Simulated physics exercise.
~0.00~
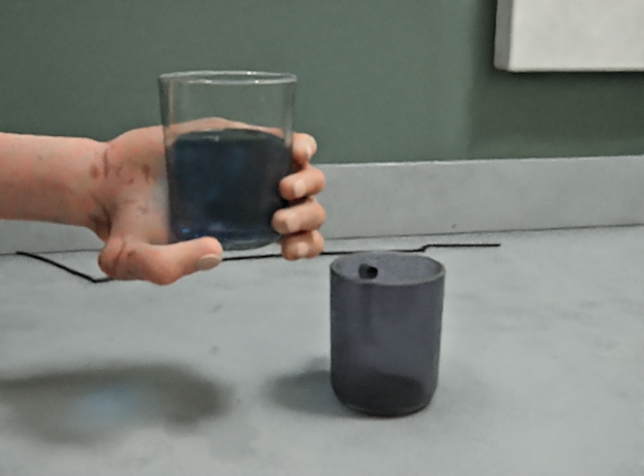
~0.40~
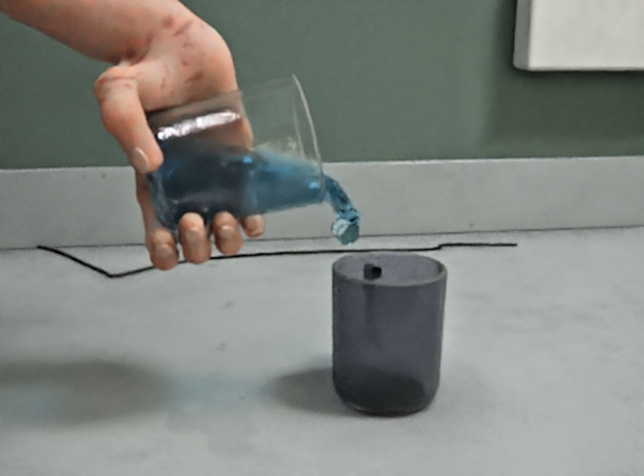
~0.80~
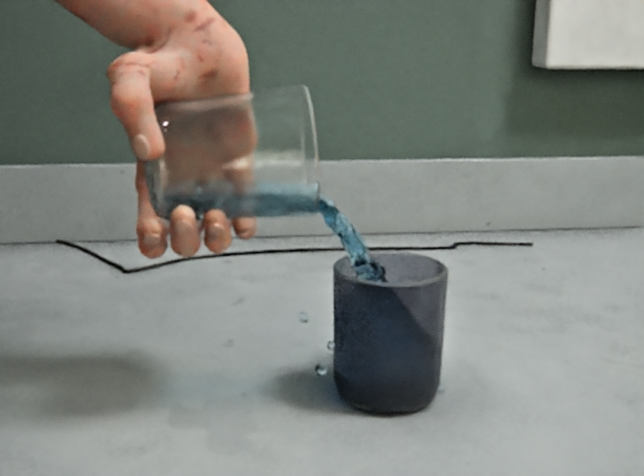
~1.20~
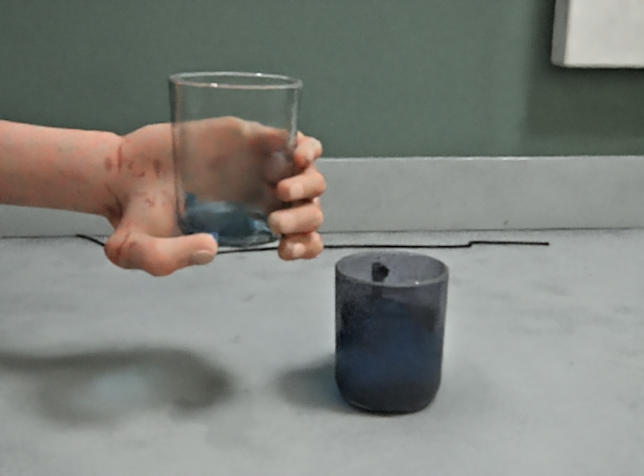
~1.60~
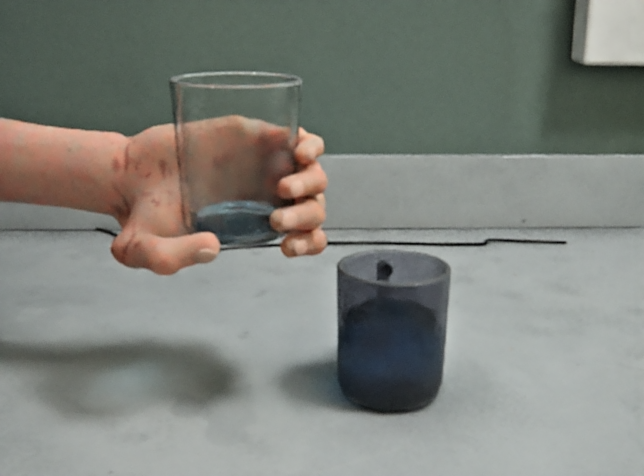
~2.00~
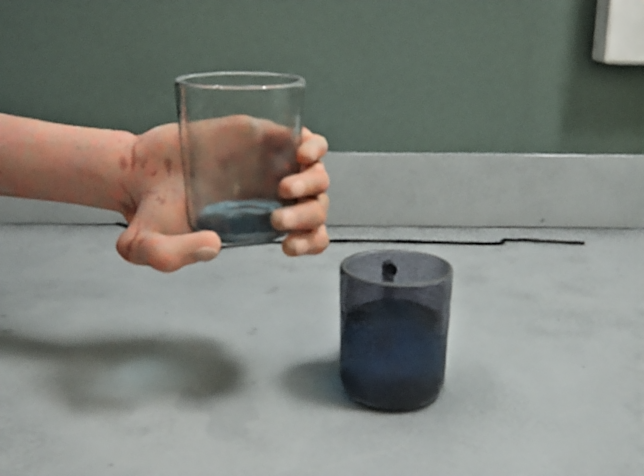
A hand tips a glass rightwards, pours blue liquid into a dark mug, then levels it.
